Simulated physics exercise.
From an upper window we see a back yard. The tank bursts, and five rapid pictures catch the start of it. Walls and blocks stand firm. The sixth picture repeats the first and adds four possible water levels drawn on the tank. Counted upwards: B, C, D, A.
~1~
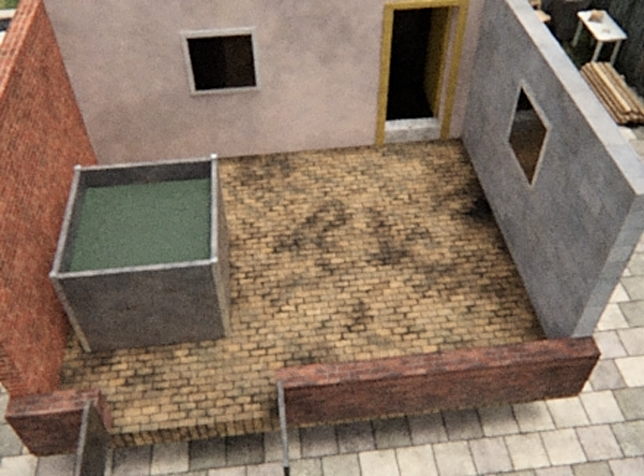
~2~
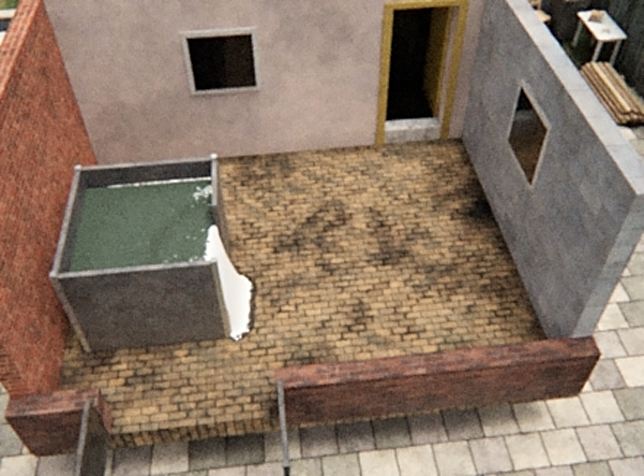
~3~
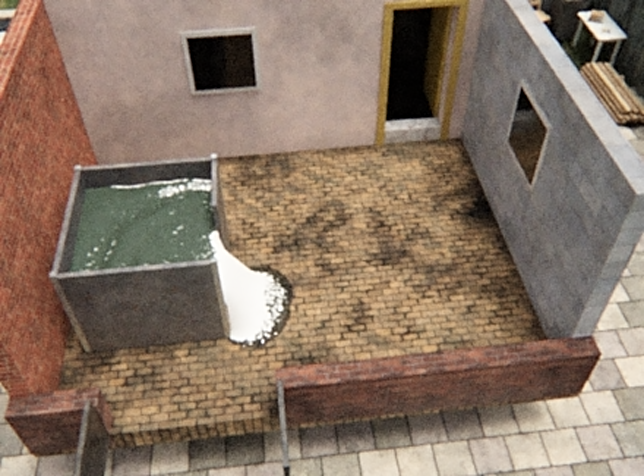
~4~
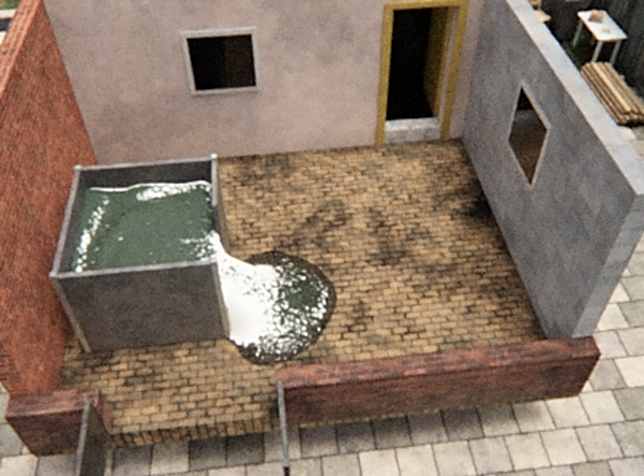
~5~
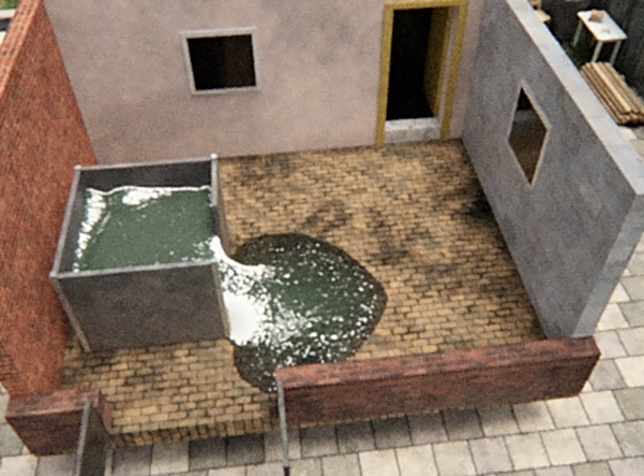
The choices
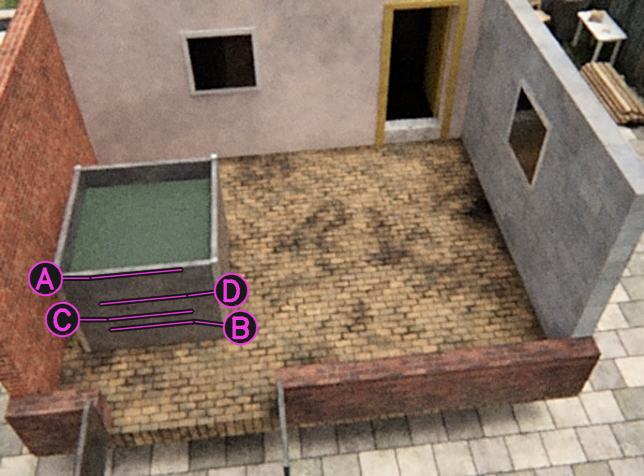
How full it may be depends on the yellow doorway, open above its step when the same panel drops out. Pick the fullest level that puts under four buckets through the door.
The limit is D.
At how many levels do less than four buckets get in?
Three of the four.
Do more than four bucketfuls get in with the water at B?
No.
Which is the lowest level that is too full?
A.
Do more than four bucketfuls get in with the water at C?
No, not at all.
On the marked copy, A at (135, 273); B at (153, 325); C at (149, 315); D at (144, 299); from the bottom up B, C, D, A.
Choosing A, about 11 bucketfuls get in.
Choosing B, nothing gets over.
Choosing C, nothing gets over.
Choosing D, a splash gets over, under a bucket.
